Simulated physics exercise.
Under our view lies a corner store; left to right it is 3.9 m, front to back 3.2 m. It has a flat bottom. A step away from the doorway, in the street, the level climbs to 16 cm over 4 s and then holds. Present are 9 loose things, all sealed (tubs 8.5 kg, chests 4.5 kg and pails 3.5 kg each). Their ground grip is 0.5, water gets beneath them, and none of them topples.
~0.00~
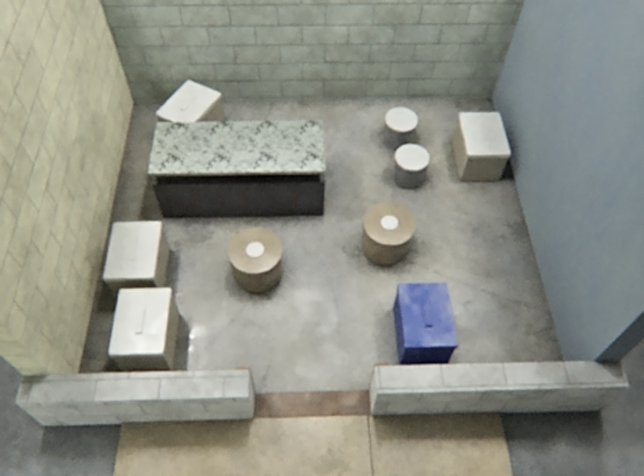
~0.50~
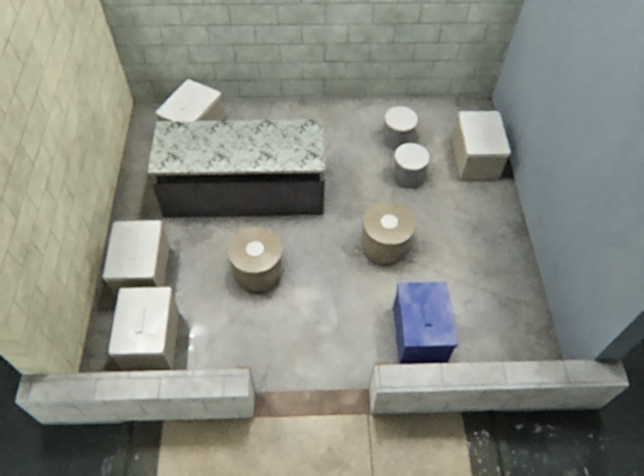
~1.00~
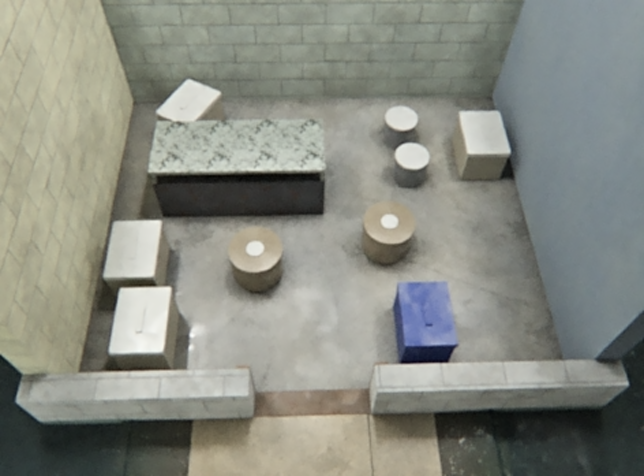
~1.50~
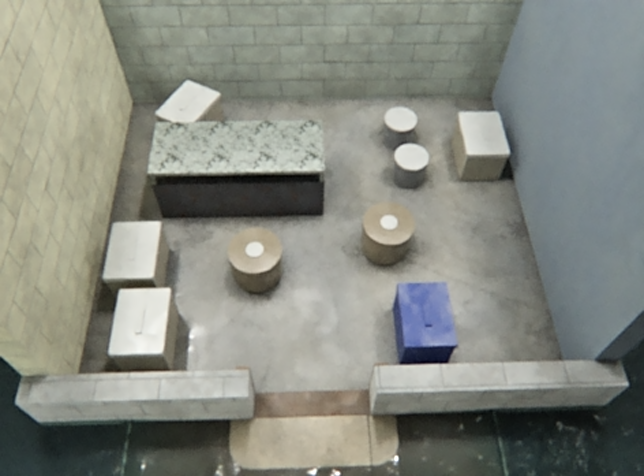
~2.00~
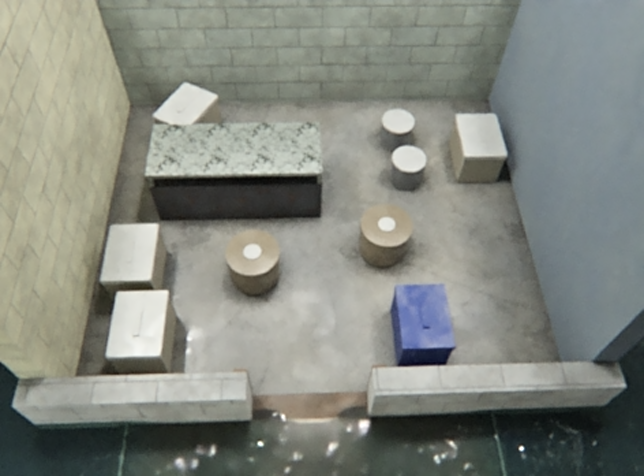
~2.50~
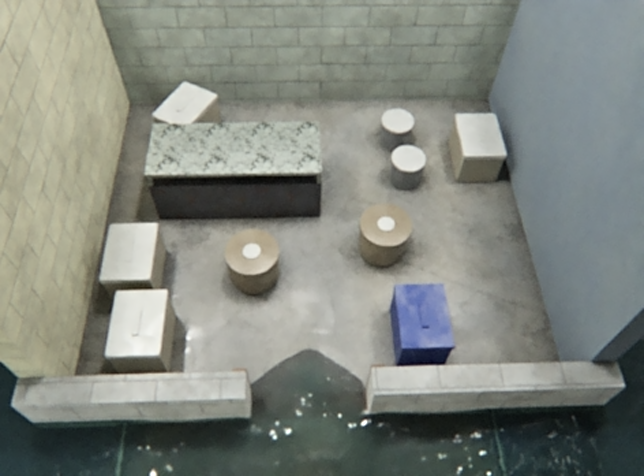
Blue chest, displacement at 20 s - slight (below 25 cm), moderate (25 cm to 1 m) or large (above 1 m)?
It's going to make a modest move.
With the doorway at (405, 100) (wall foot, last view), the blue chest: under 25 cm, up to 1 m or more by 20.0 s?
The blue chest ends up a great distance away.
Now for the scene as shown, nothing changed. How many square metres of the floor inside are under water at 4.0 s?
At that time the wet patch spans about 2.5 m2.
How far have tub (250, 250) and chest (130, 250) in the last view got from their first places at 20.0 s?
Net displacement, in order: 60 cm; 30 cm.
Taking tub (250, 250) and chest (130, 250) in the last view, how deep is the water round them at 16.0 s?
I'd estimate 10 cm for the first and 8 cm for the second.
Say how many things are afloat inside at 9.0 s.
At that instant the tally stands at 8.
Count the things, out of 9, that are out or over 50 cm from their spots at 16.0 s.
I make it 5.
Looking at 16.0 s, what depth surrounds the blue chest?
Near 6 cm deep.
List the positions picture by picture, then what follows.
The first frame shows the blue chest at (427, 314) rests on the ground; 0.0 m2 under water; 0 of 9 have shifted.
The second frame shows the blue chest at (427, 313) rests on the ground; 0.0 m2 under water; 0 of 9 have shifted.
The third frame shows the blue chest at (427, 313), on the bottom; 0.0 m2 under water; 0 of 9 have shifted.
The fourth frame shows the blue chest at (427, 313), on the bottom; 0.0 m2 under water; 0 of 9 have shifted.
The fifth frame shows the blue chest at (424, 315), on the bottom; water covers 0.0 m2; 0 of 9 have shifted.
The sixth frame shows the blue chest at (424, 315), on the bottom; 0.2 m2 under water; 0 of 9 have shifted.
After 4.0 s the blue chest is near (424, 315), 0.0 m from its start, aground; 0 afloat.
After 9.0 s the blue chest is near (440, 316), 0.1 m from its start, afloat; 8 afloat.
After 16.0 s the blue chest is near (452, 268), 0.5 m from its start, afloat; 9 afloat.
After 20.0 s the blue chest is near (459, 255), 0.6 m from its start, afloat; 9 afloat.
